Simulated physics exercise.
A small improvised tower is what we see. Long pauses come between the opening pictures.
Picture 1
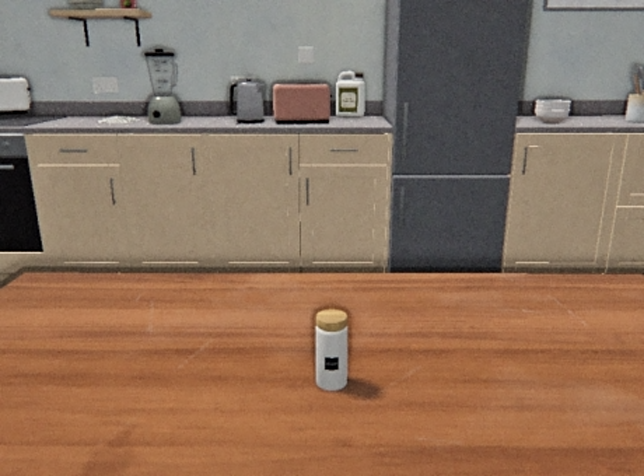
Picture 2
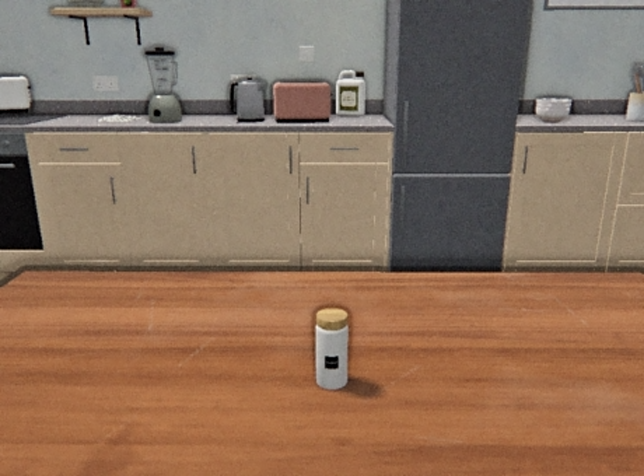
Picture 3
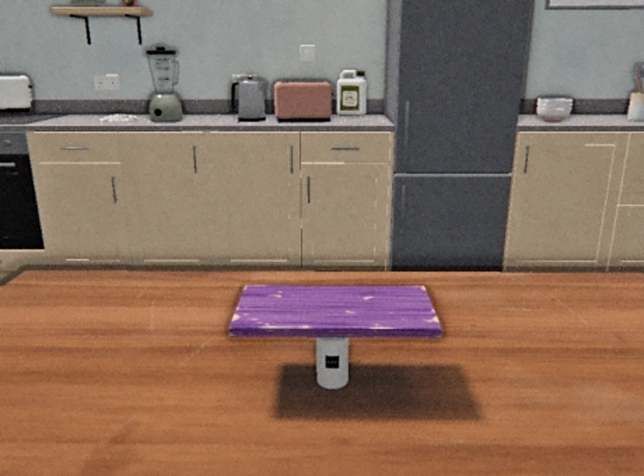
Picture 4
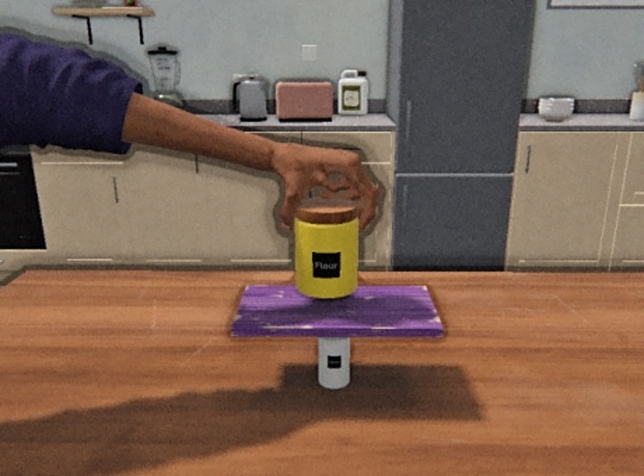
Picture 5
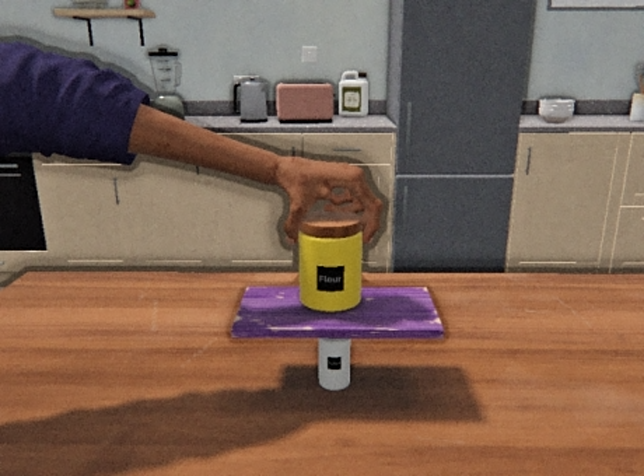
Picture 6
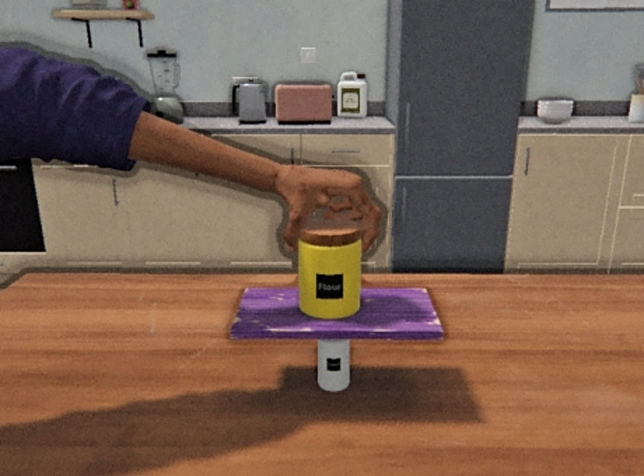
On a wooden kitchen table, a hand lowers a yellow jar onto a purple board atop a white shaker.
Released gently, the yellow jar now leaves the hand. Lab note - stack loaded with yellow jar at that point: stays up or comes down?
Observed: Stays up.
Then, 0.20 s after the last picture, nothing has stirred.
Then, 0.40 s after the last picture, yellow jar resting near (330, 267).
At rest, all 3 in place. Seen from the same camera at the end, yellow jar near (330, 267). The stack stays up.
